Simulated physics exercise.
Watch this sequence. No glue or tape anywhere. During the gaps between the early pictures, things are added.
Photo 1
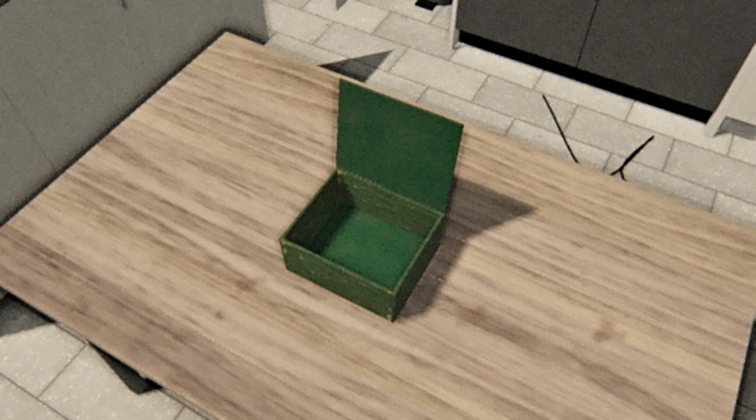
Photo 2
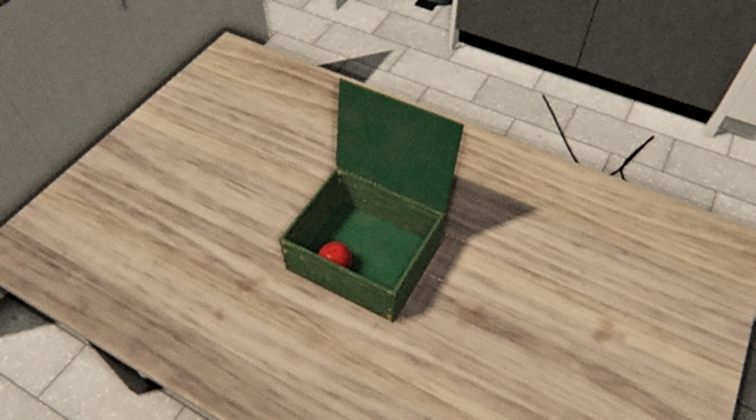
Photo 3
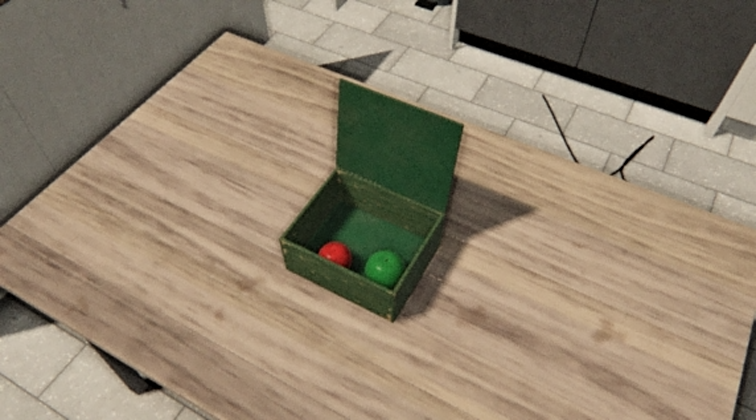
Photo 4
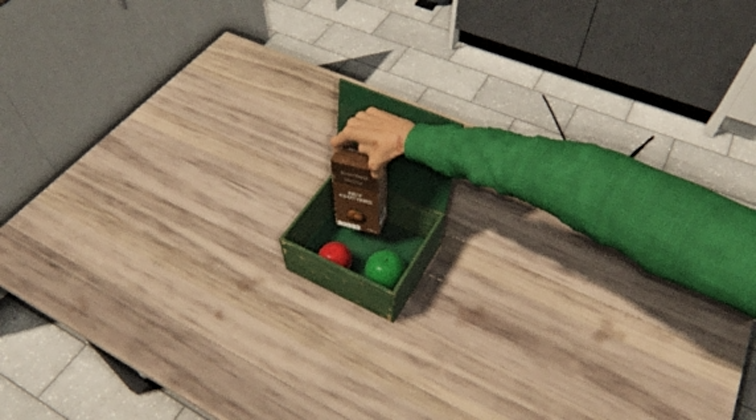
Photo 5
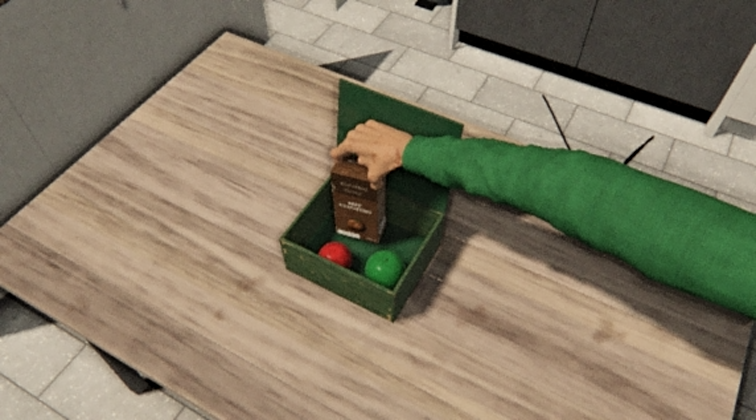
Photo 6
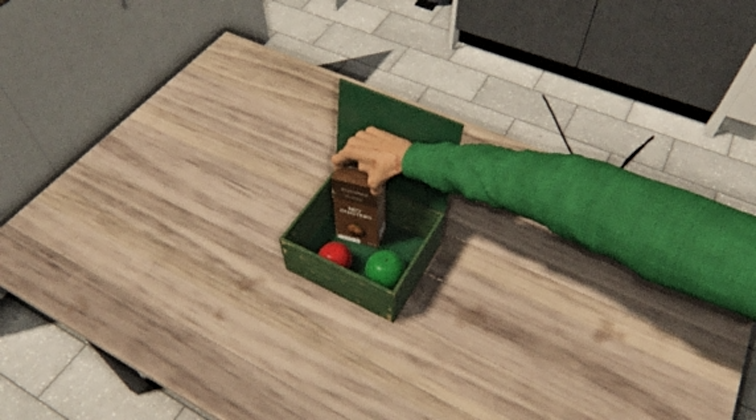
A hand in a green sleeve lowered a brown packet into an open green box on a wooden table, after a red ball-like thing and then a green apple had appeared inside, and kept holding it.
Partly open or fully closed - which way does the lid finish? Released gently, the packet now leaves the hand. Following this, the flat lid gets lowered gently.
Partly open.
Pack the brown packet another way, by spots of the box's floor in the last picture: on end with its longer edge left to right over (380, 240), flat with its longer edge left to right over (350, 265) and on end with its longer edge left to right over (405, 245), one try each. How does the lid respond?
1: Open. 2: Closed. 3: Open.
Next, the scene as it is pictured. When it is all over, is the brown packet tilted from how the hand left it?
Looking at the last picture, the brown packet sits at an angle.
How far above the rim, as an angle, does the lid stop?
Some 16 degrees above the rim, more or less.
Then, 1.20 s on from there, lid starting down.
Then, 1.90 s on from there, lid 53° above the rim; brown packet turned 15° from how it was put near (356, 214).
Then, 2.20 s on from there, lid 28° above the rim; brown packet turned 53° from how it was put near (347, 239).
Then, 2.60 s on from there, lid 16° above the rim; brown packet turned 57° from how it was put near (350, 233).
In the end, lid 16° above the rim; toppled in the box, brown packet; the other 2 unmoved. At the end, from the last picture's camera, brown packet near (350, 233).
